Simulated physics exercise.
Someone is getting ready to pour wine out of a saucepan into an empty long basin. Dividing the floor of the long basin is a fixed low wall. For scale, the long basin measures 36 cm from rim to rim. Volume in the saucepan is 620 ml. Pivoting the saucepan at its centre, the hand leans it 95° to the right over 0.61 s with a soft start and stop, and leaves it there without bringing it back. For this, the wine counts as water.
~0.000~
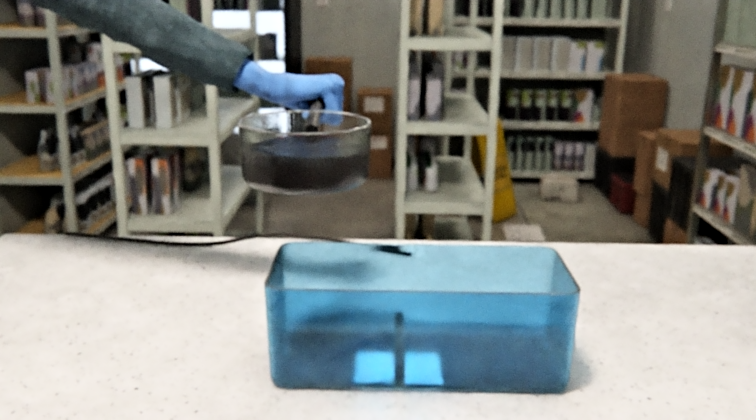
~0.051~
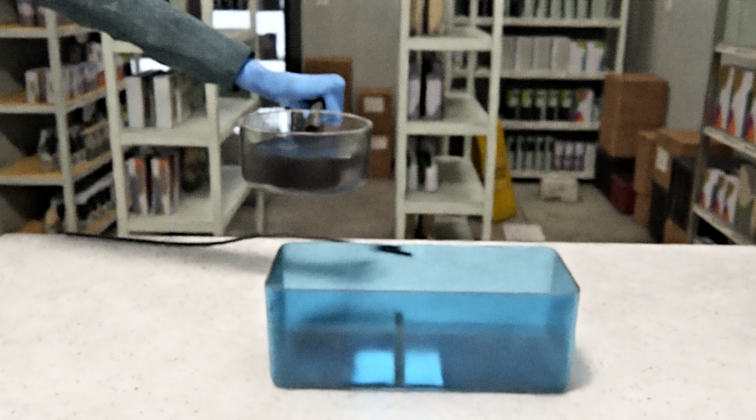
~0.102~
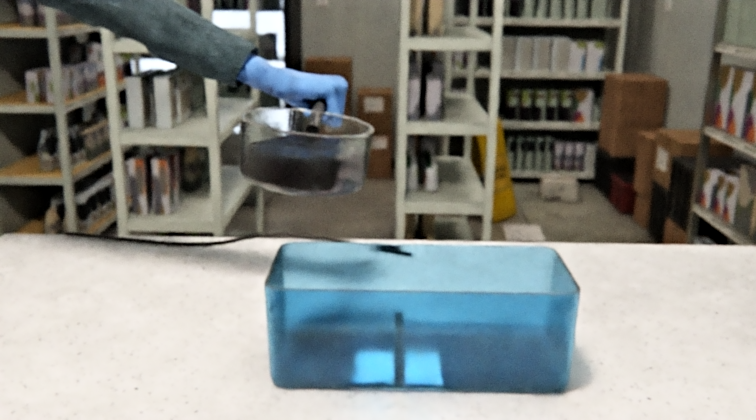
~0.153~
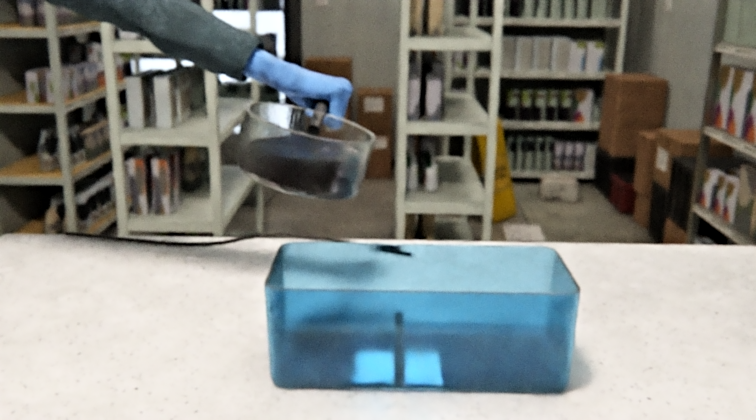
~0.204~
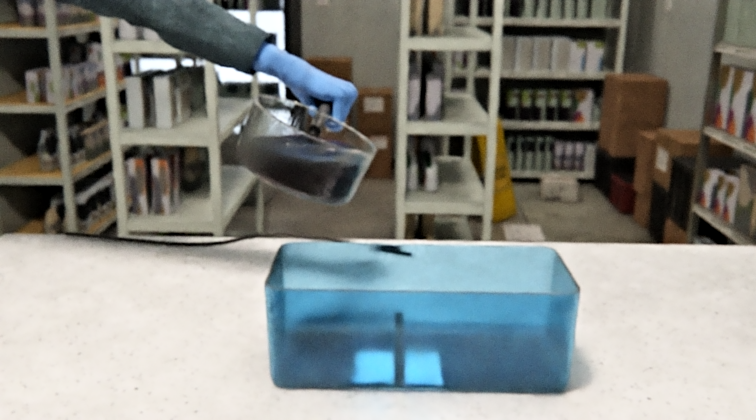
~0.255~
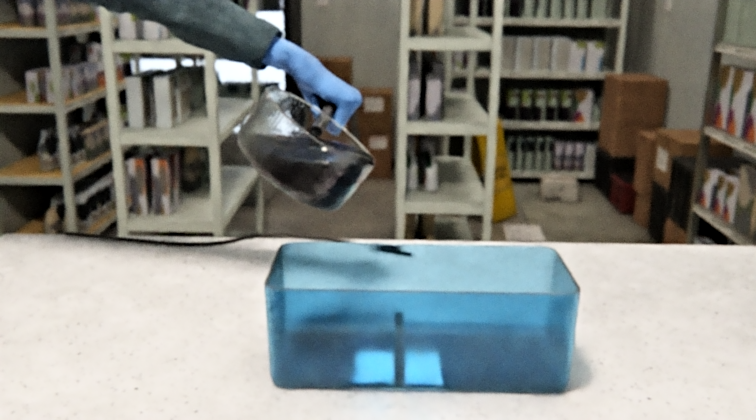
A blue-gloved hand held a clear, round pan of dark liquid above a blue, see-through basin on a pale counter, then gradually tilted the pan down to the right, with shelves standing behind.
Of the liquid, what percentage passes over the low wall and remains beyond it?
The far part has about 57 per cent.
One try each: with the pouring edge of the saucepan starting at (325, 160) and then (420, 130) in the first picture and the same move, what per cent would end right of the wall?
Try 1: Approx. 15 %; try 2: Approx. 85 %.
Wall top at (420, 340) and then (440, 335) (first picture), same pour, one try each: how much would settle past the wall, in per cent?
Around 25 and 10 percent, in that order.
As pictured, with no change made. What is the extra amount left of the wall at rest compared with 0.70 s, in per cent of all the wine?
Close to 18% of the whole.
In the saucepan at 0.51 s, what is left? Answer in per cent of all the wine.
About 30 percent.
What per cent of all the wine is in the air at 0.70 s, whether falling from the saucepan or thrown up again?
7 in a hundred, give or take.
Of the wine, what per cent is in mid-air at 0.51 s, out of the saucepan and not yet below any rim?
Around 46 in a hundred.
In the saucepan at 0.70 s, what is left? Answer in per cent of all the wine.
Share remaining: Approx. 12 %.
After 0.51 s the tilt is 89° and 31 per cent is still to pour, 3 is left of the wall and 21 right of it.
After 0.70 s the tilt is 95° and 11 per cent is still to pour, 25 is left of the wall and 56 right of it.
After 0.90 s the tilt is 95° and 3 per cent is still to pour, 37 is left of the wall and 56 right of it.
After 1.11 s the tilt is 95° and 1 per cent is still to pour, 41 is left of the wall and 57 right of it.
In the end 43 per cent lies left of the wall, 57 right of it and 1 outside.
